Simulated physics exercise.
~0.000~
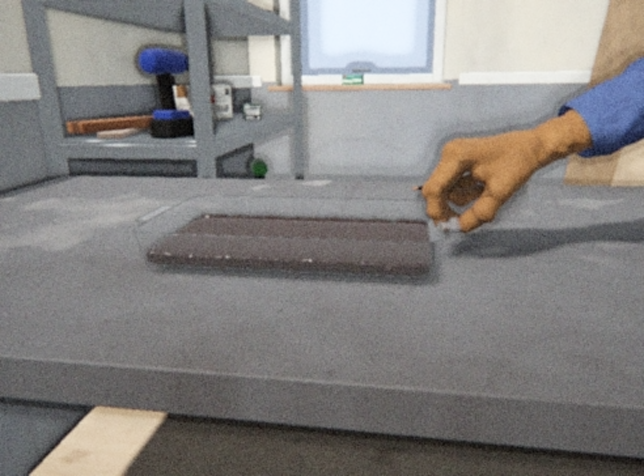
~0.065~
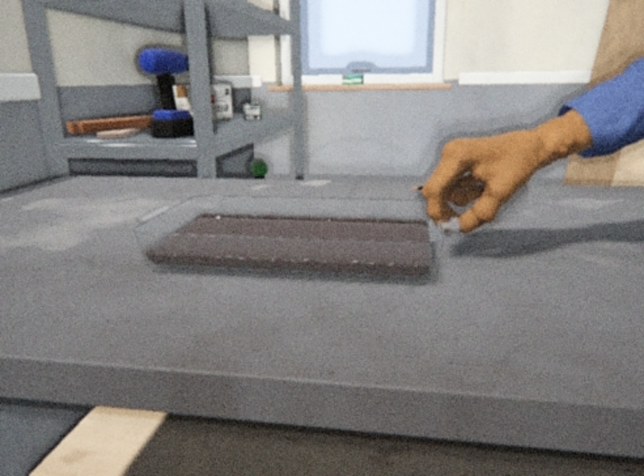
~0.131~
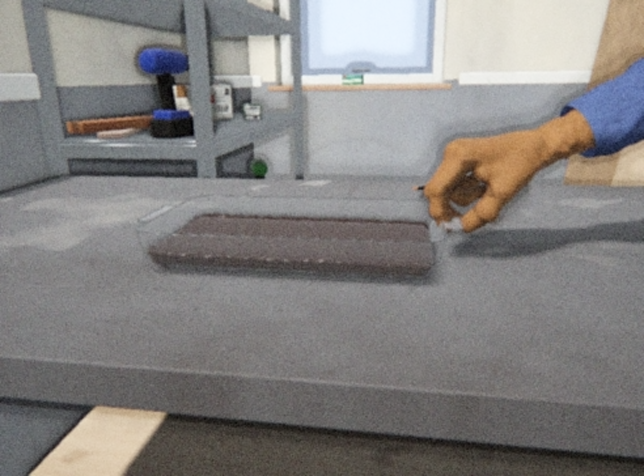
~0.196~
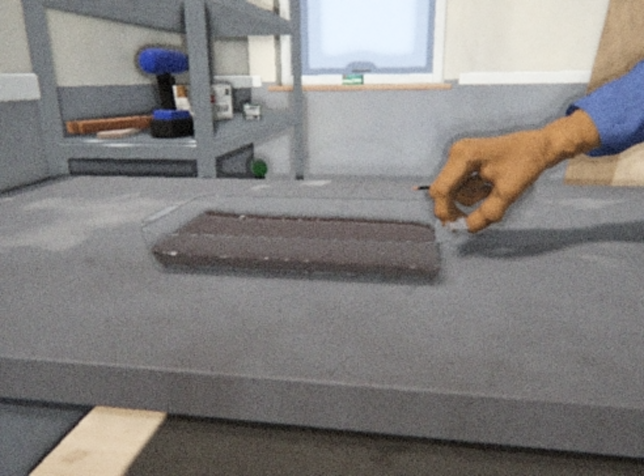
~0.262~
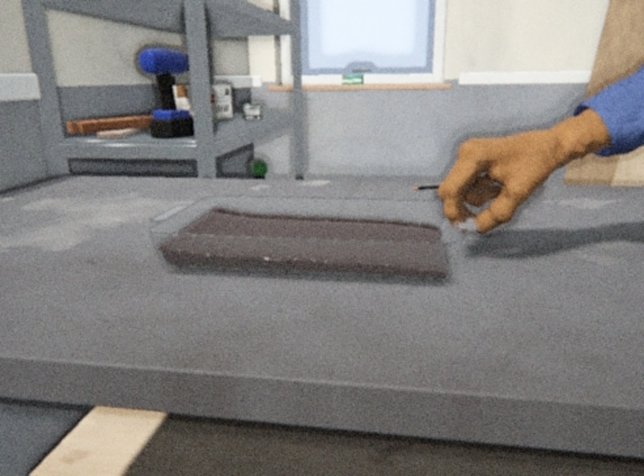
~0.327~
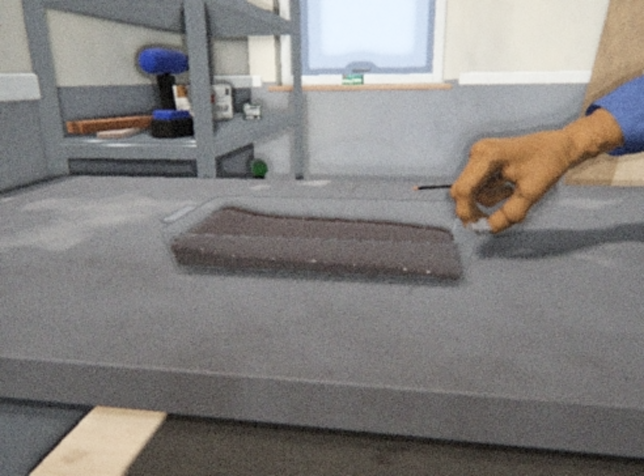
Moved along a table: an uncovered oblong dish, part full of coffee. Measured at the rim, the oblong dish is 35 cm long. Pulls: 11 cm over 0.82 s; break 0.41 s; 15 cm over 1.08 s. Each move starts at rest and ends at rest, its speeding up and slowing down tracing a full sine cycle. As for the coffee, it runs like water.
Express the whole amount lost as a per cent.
Around 9 percent is lost in total.
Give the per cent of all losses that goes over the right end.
Roughly 70 percent.
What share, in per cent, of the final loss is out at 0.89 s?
0 per cent, roughly.
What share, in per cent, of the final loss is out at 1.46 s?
20 per cent, roughly.
Then, 0.89 s in, it has gone 11 cm; 0 per cent is out over the left end and 0 over the right.
Then, 1.46 s in, it has gone 12 cm; 0 per cent is out over the left end and 2 over the right.
Then, 2.03 s in, it has gone 25 cm; 2 per cent is out over the left end and 2 over the right.
Then, 2.60 s in, it has gone 26 cm; 2 per cent is out over the left end and 6 over the right.
Finally, 9 per cent is out in all, 2 of it over the left end.
